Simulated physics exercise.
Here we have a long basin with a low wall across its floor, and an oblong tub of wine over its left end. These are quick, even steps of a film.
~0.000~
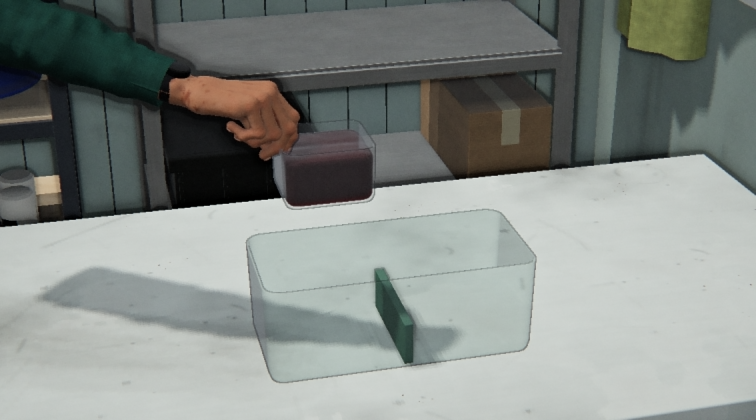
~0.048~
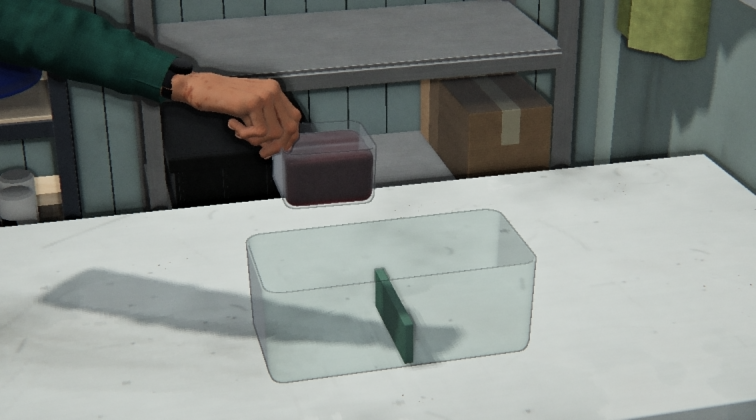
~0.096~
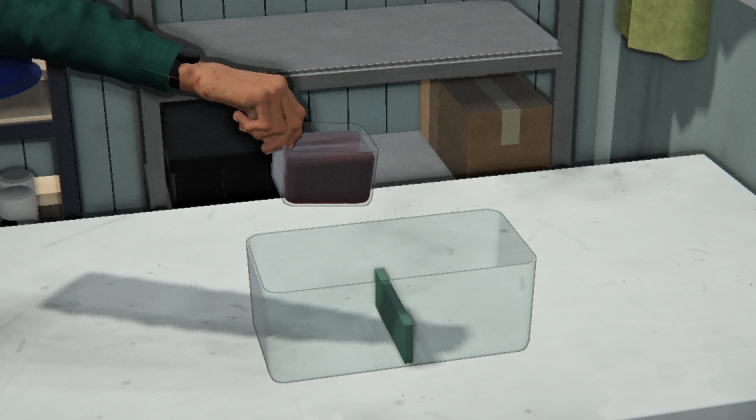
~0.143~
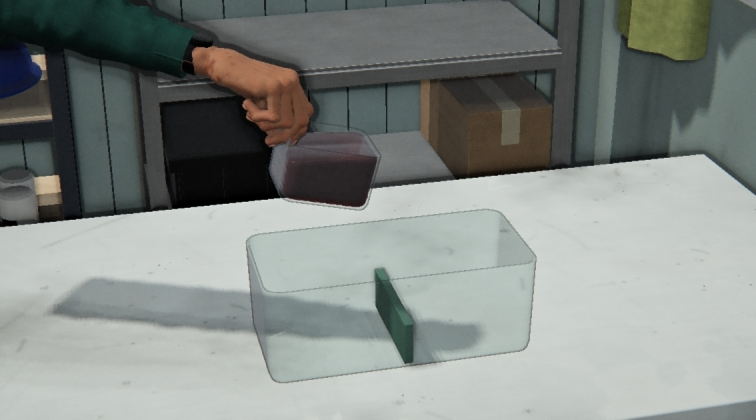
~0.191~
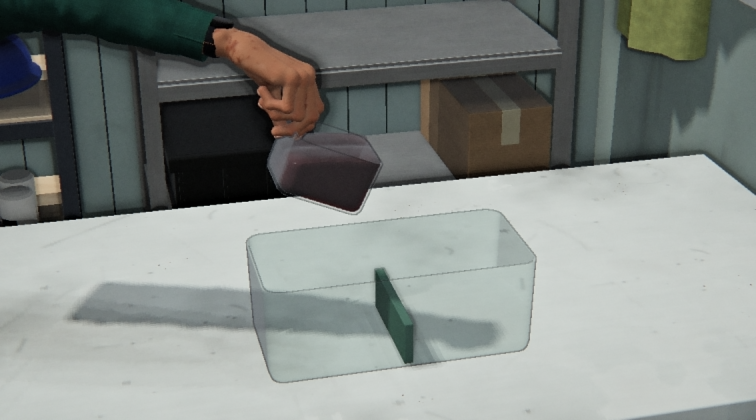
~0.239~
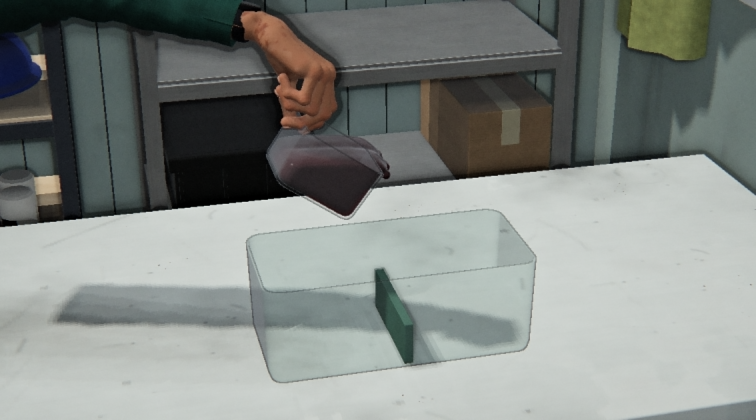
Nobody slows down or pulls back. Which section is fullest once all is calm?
The right section gets the most.
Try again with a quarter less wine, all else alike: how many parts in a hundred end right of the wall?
Roughly 70 in a hundred.
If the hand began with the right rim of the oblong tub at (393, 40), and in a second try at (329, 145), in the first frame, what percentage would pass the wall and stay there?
In turn 90 and 15 in a hundred.
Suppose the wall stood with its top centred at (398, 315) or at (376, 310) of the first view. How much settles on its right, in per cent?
Near 70 % and 90 %.
By 0.51 s the tilt is 103° and 20 per cent is still to pour, 0 is left of the wall and 42 right of it.
By 0.70 s the tilt is 114° and 2 per cent is still to pour, 16 is left of the wall and 77 right of it.
By 0.91 s the tilt is 114° and 0 per cent is still to pour, 23 is left of the wall and 77 right of it.
By 1.13 s the tilt is 114° and 0 per cent is still to pour, 23 is left of the wall and 77 right of it.
At rest 23 per cent lies left of the wall, 77 right of it and 1 outside.
